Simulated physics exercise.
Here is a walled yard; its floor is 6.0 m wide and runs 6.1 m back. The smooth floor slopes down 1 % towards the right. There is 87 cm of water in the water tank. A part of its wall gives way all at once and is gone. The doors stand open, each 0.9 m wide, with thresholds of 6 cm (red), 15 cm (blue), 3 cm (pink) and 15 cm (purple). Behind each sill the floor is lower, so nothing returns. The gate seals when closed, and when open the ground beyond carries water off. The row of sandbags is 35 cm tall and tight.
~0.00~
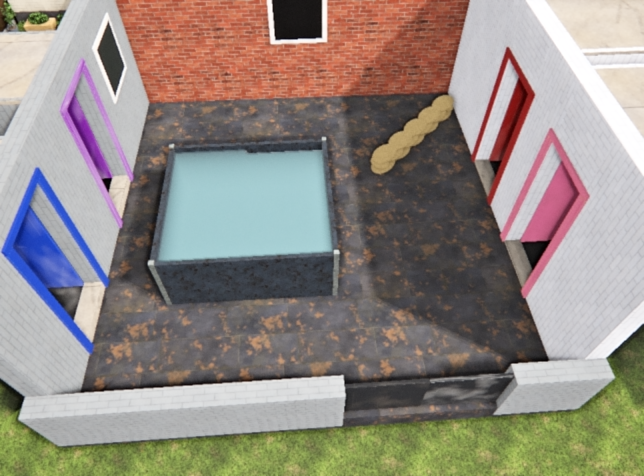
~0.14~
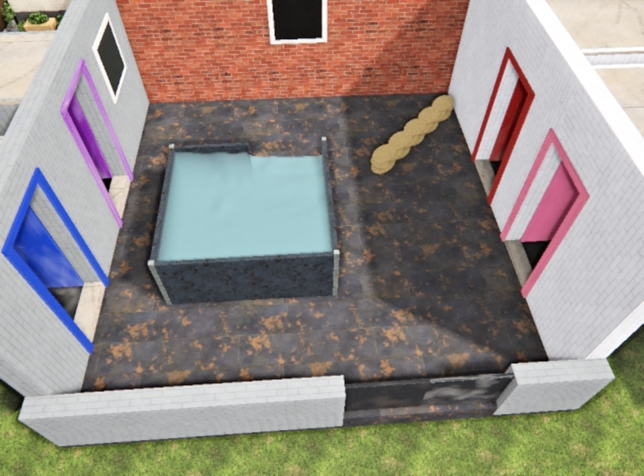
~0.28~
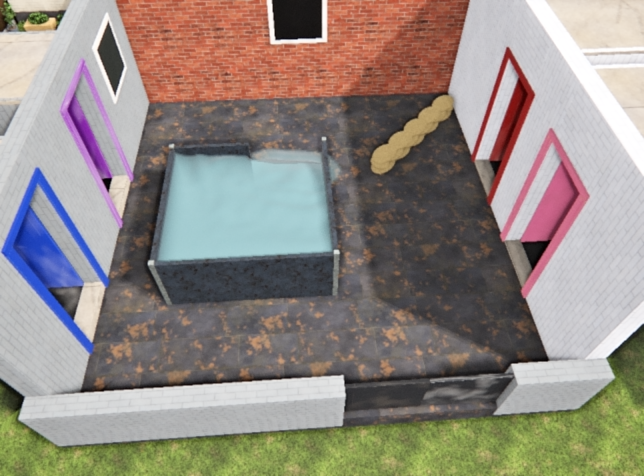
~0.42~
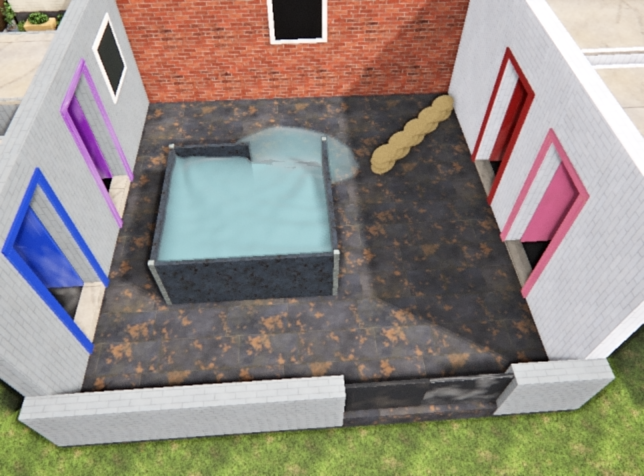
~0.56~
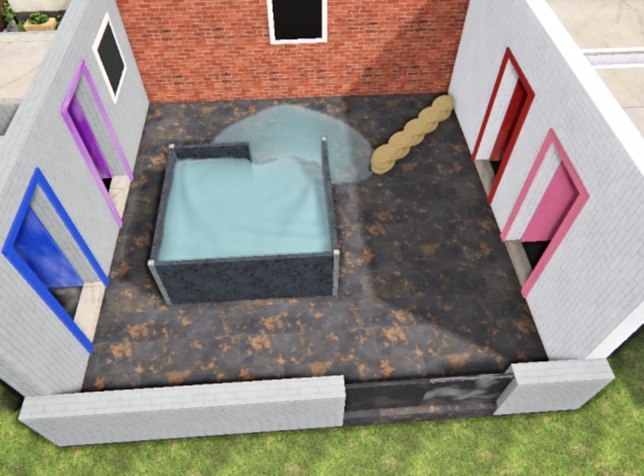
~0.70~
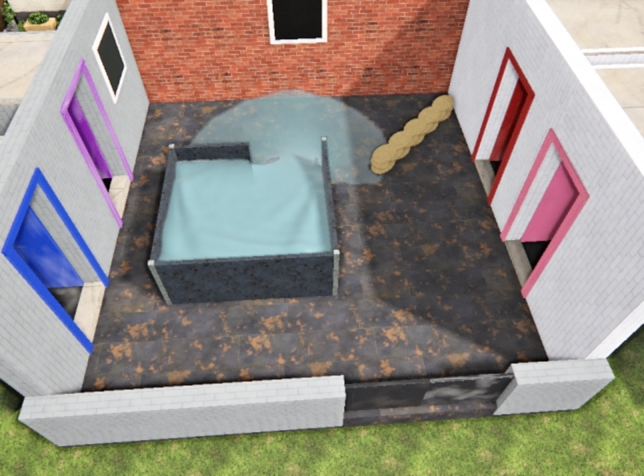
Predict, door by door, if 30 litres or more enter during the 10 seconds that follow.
The water let in: At the red door it stays under the limit; at the blue door it does not reach the limit; at the pink door it exceeds the limit; at the purple door it stays under the limit.
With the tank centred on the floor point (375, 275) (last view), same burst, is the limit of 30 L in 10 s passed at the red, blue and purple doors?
Then: Red past it, blue below, purple not over.
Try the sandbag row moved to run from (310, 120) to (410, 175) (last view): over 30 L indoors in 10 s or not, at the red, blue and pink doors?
Against that limit: Red past it, blue not over, pink over.
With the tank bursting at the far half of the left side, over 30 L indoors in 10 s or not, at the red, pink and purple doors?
Against that limit: Red not over, pink past it, purple over.
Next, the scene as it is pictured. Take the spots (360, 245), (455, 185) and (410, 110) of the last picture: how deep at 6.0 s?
About 6, 2 and 26 cm.
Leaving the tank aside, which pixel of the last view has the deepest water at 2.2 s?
Around (443, 103).
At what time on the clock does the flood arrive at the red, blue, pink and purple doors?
Red 2.2 s, blue 3.4 s, pink 3.0 s, purple 2.0 s.
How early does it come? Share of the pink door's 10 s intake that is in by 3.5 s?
About 0 per cent.
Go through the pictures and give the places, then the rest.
The first picture shows the water tank at (248, 199) is whole and still, 87 cm deep.
In the second picture, water pours out on the water tank's far side and has run 0.7 m, to a hidden place; typically 10 cm deep outside, 87 cm at the water tank's back.
In the third picture, water pours out on the water tank's far side and has run 1.0 m, to a hidden place; typically 14 cm deep outside, 87 cm at the water tank's back.
In the fourth picture, water pours out on the water tank's far side and has run 1.5 m, to (277, 128); typically 10 cm deep outside, 86 cm at the water tank's back.
In the fifth picture, the front is at (288, 106), 2.2 m from the gap on the water tank's far side; 4.7 m2 of floor is under water; 79 cm left at the back of the water tank.
In the sixth picture, water pours out on the water tank's far side and has run 2.5 m, to (324, 97); typically 6 cm deep outside, 73 cm at the water tank's back.
After 1.4 s water covers 30 % of the floor and is deepest (49 cm) near (297, 102); red door not reached, blue door not reached, pink door not reached, purple door not reached.
After 2.2 s water covers 35 % of the floor and is deepest (68 cm) near (443, 103); red door not reached, blue door not reached, pink door not reached, purple door 1 cm at the sill, 0 L in.
After 3.5 s water covers 60 % of the floor and is deepest (42 cm) near (429, 115); red door 5 cm at the sill, 0 L in, blue door 2 cm at the sill, 0 L in, pink door 3 cm at the sill, 0 L in, purple door 8 cm at the sill, 0 L in.
After 6.0 s water covers 90 % of the floor and is deepest (28 cm) near (445, 108); red door 1 cm at the sill, 0 L in, blue door 9 cm at the sill, 0 L in, pink door 2 cm at the sill, 0 L in, purple door 11 cm at the sill, 0 L in.
After 10.0 s water covers 95 % of the floor and is deepest (20 cm) near (380, 148); red door 6 cm at the sill, 1 L in, blue door 8 cm at the sill, 0 L in, pink door 17 cm at the sill, 102 L in, purple door 6 cm at the sill, 0 L in.
